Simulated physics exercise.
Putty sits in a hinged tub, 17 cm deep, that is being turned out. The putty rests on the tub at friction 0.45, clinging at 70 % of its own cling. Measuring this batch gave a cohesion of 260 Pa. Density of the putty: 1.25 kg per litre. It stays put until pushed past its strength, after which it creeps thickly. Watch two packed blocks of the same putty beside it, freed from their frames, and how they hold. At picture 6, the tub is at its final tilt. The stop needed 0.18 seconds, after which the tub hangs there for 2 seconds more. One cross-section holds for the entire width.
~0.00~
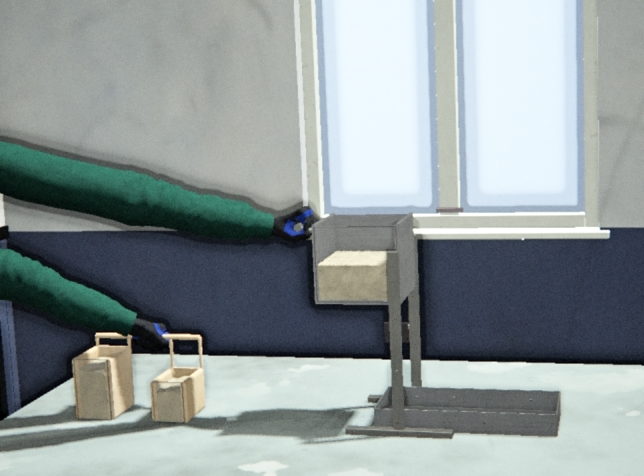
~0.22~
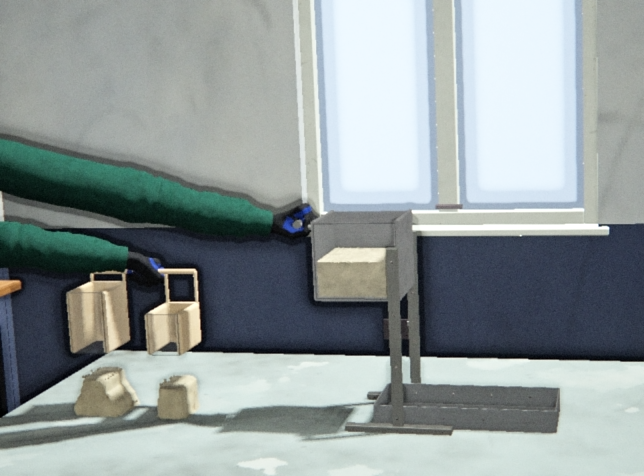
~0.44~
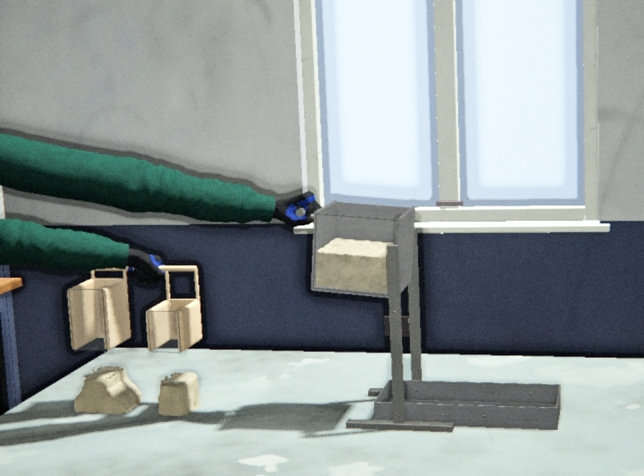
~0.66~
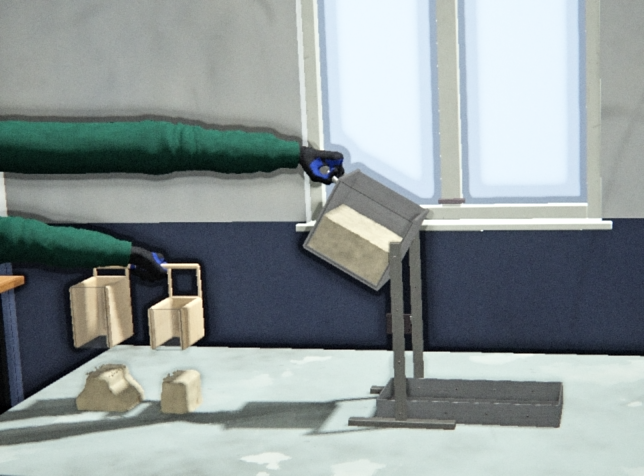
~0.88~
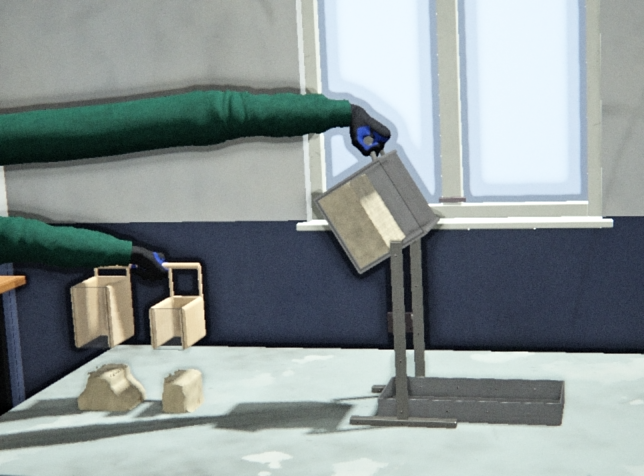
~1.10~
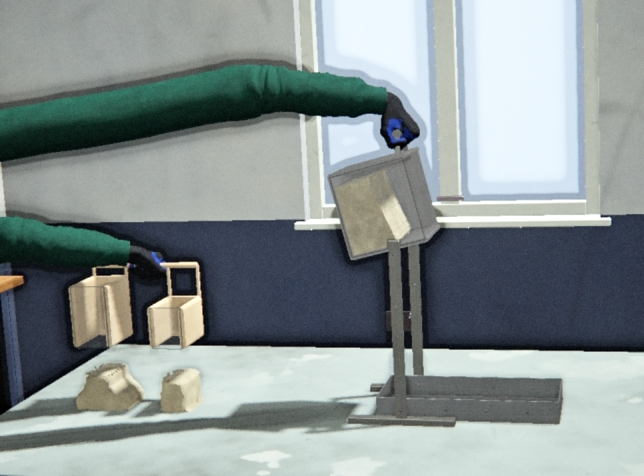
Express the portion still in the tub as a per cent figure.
I would say about 100 percent.
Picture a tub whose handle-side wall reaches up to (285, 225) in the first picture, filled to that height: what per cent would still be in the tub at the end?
In that case some 85 per cent.
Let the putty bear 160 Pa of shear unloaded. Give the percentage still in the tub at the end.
About 95 per cent.
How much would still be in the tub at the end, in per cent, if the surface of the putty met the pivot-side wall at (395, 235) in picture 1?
Then about 65 %.
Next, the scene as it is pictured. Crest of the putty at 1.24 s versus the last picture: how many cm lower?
Some 3 cm.
After 1.24 s, the tub is at 77 degrees and holds 100 %.
After 1.41 s, the tub is at 77 degrees and holds 100 %.
After 1.58 s, the tub is at 77 degrees and holds 100 %.
After 1.75 s, the tub is at 77 degrees and holds 100 %.
After 3.10 s, the tub is at 77 degrees and holds 100 %.
